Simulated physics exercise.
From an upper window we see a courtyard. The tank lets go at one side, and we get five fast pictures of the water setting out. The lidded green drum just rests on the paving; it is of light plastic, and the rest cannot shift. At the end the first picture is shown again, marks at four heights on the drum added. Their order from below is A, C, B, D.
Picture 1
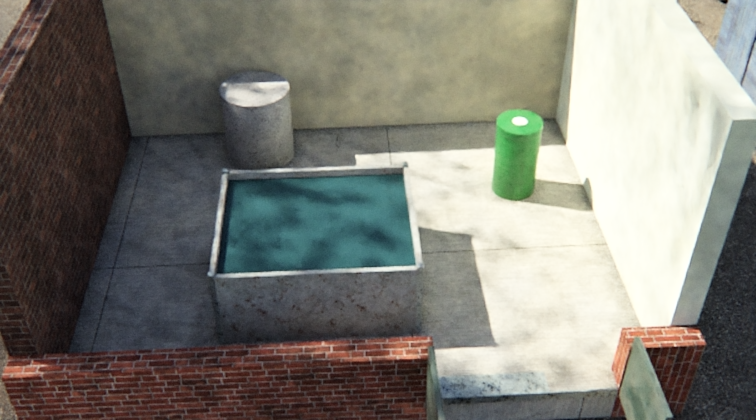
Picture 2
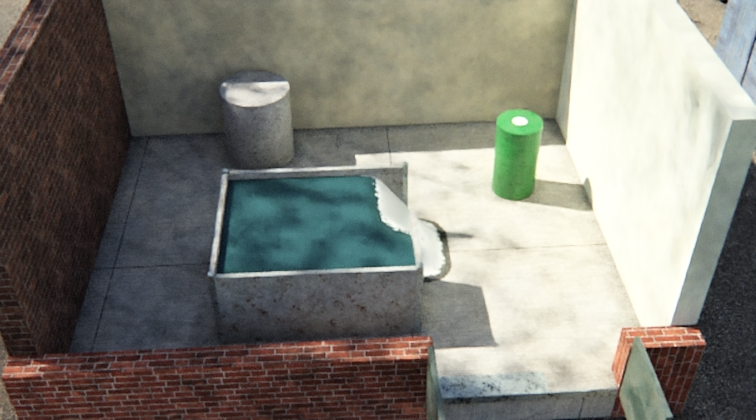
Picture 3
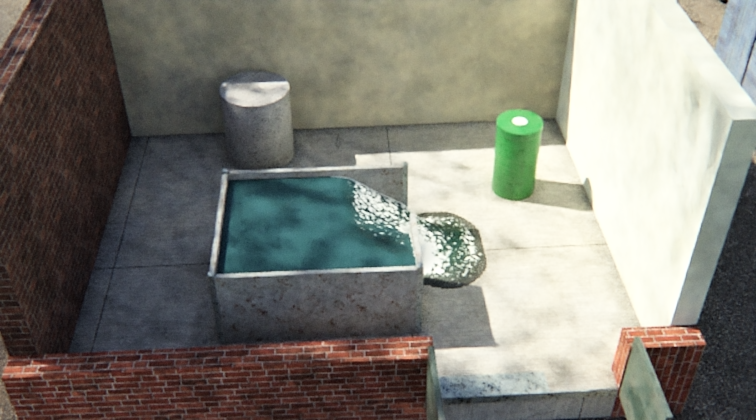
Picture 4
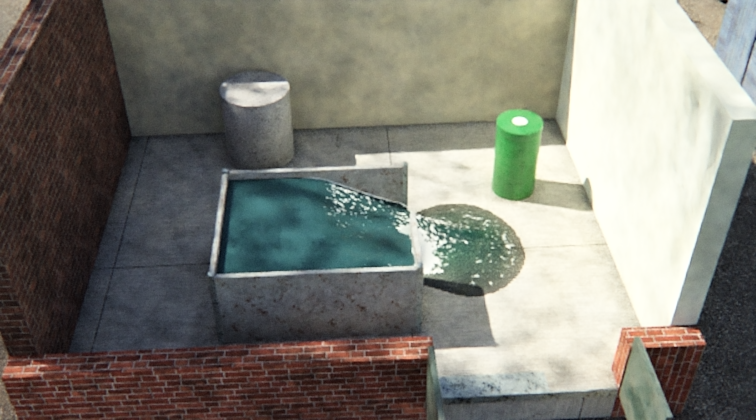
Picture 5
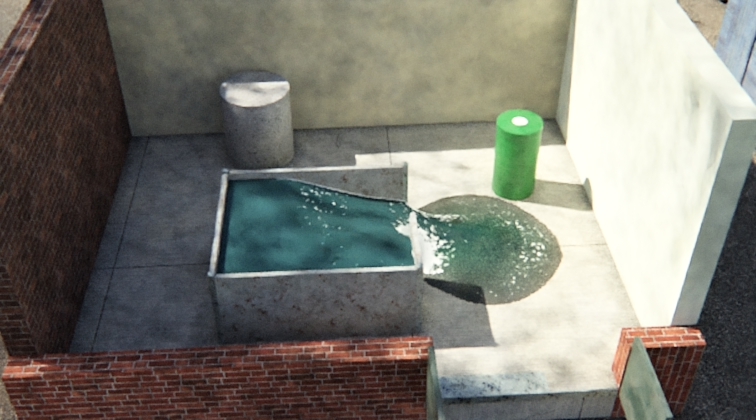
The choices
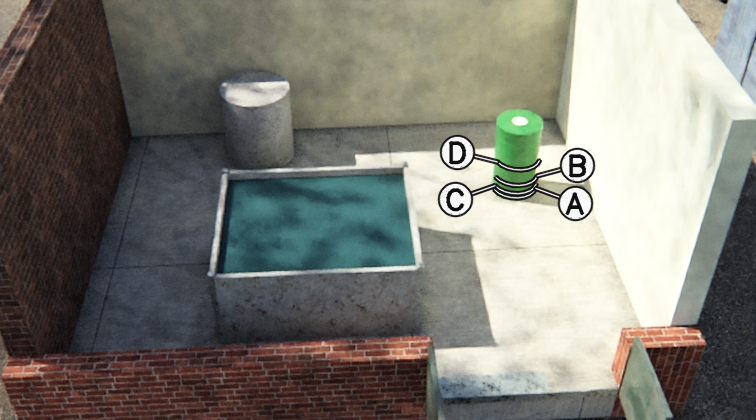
In the video, seen from above, a square tank of teal water stands in a walled courtyard; water pours over its right side and spreads in a widening, rippling puddle across the ground toward a green drum.
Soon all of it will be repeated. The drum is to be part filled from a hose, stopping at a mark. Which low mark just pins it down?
Line D.
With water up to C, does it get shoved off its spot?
Yes, that goes wrong.
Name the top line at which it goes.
That is line B.
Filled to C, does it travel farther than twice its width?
Yes.
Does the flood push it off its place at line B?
Yes.
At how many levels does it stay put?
One of the four.
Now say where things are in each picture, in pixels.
Lid of the green drum at (521, 122); tank full, its middle at (317, 223); open gate at (527, 336).
Water covers 2 % of the ground and is seen nearest the drum at (431, 225).
Water covers 4 % of the ground and is seen nearest the drum at (460, 222).
Water covers 7 % of the ground and is seen nearest the drum at (475, 210).
Lid of the green drum at (521, 122); water covers 10 % of the ground and is seen nearest the drum at (489, 199).
On the marked copy, A at (517, 197); B at (519, 185); C at (518, 193); D at (521, 169); from the bottom up A, C, B, D.
Choosing A, it is pushed about 3 times its own width away.
Choosing B, it is pushed about its own width away.
Choosing C, it is pushed about 5 times its own width away.
Choosing D, it does not move.
